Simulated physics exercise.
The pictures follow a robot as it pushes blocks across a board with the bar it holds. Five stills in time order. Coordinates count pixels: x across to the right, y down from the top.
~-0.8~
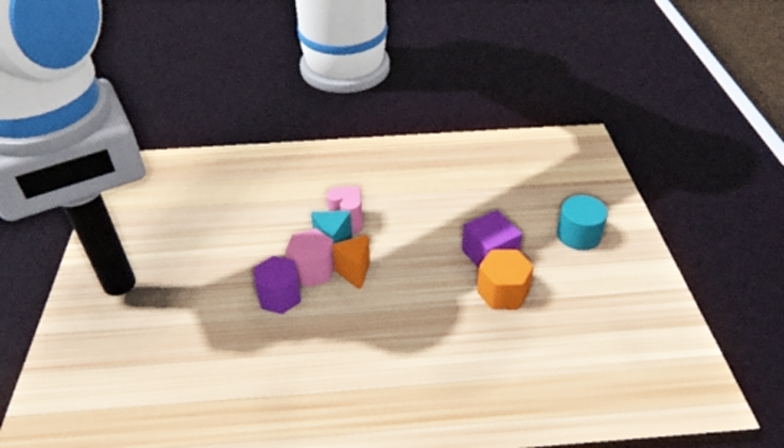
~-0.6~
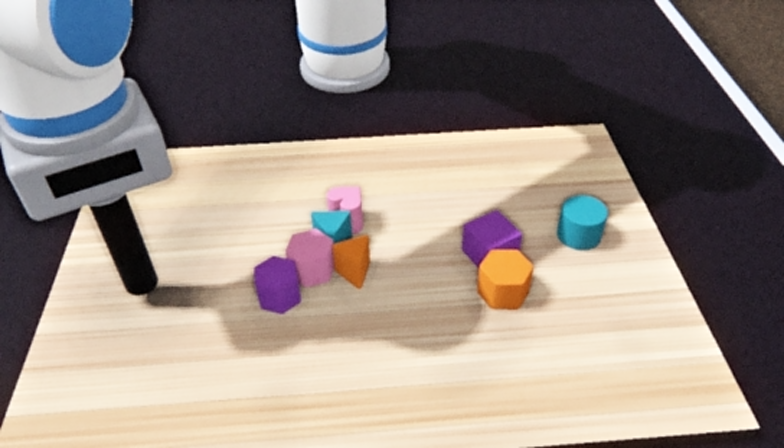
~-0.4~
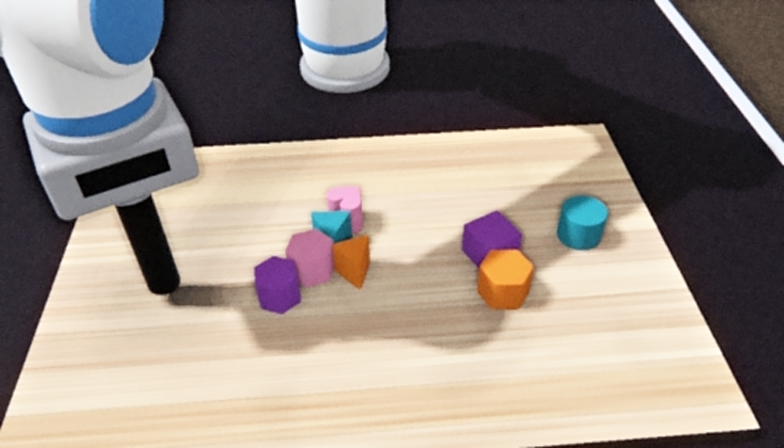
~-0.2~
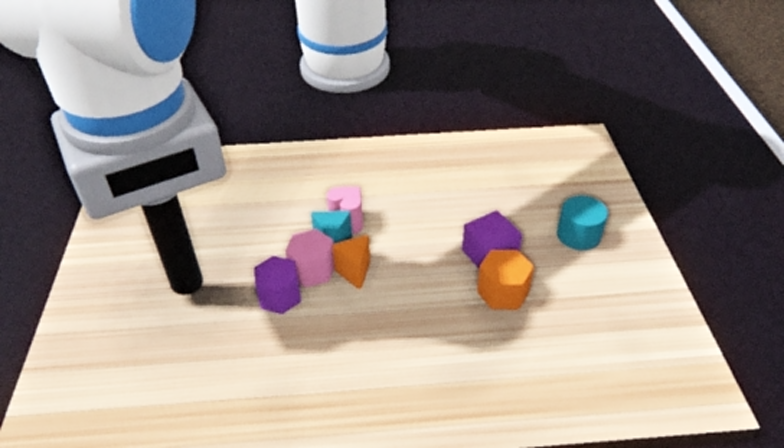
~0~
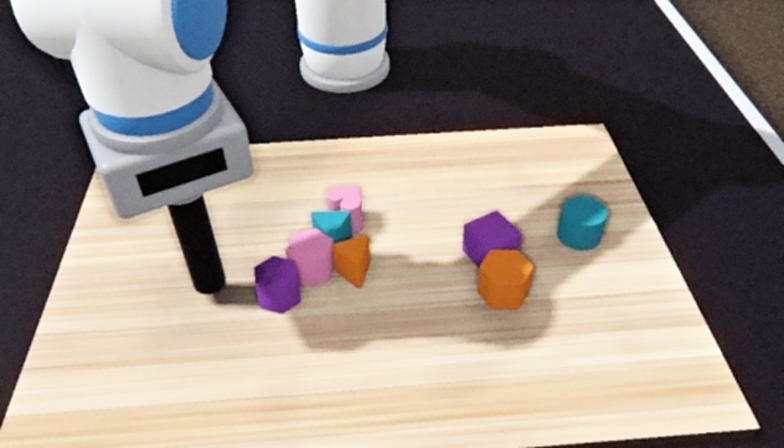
A white and blue robot arm with a grey head holds a black bar upright at the left of a pale wooden board, seen from above at an angle. Purple, pink, turquoise and orange blocks cluster near the middle, with purple, orange and teal ones to the right and a white base behind. The arm slides the bar steadily rightward toward the cluster, while the blocks and camera stay still.
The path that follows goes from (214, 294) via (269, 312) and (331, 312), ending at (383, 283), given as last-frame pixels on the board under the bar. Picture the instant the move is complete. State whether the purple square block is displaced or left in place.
It is not moved.
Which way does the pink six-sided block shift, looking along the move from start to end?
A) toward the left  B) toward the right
My pick is A.
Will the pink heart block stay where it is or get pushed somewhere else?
The block in question is displaced by the end.
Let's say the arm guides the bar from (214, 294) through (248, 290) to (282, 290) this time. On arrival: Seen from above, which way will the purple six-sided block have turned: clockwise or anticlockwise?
That block twists clockwise.
On the path given first. One third of the way, bar at (268, 301); purple six-sided block at (301, 272), turned 25° anticlockwise; pink six-sided block at (320, 241); turquoise triangular piece at (337, 215); pink heart block at (347, 192); orange triangular piece at (360, 247), turned 20° clockwise.
Two thirds of the way, bar at (330, 299); purple six-sided block at (353, 261), turned 70° anticlockwise; pink six-sided block at (338, 231), turned 50° anticlockwise; turquoise triangular piece at (348, 202); pink heart block at (348, 184), turned 50° anticlockwise; orange triangular piece at (383, 234), turned 55° clockwise.
At the end, bar at (383, 271); purple six-sided block at (388, 231), turned 115° anticlockwise; pink six-sided block at (339, 227), turned 75° anticlockwise; turquoise triangular piece at (350, 201), turned 15° anticlockwise; pink heart block at (348, 183), turned 55° anticlockwise; orange triangular piece at (406, 211), turned 95° clockwise; purple square block still.
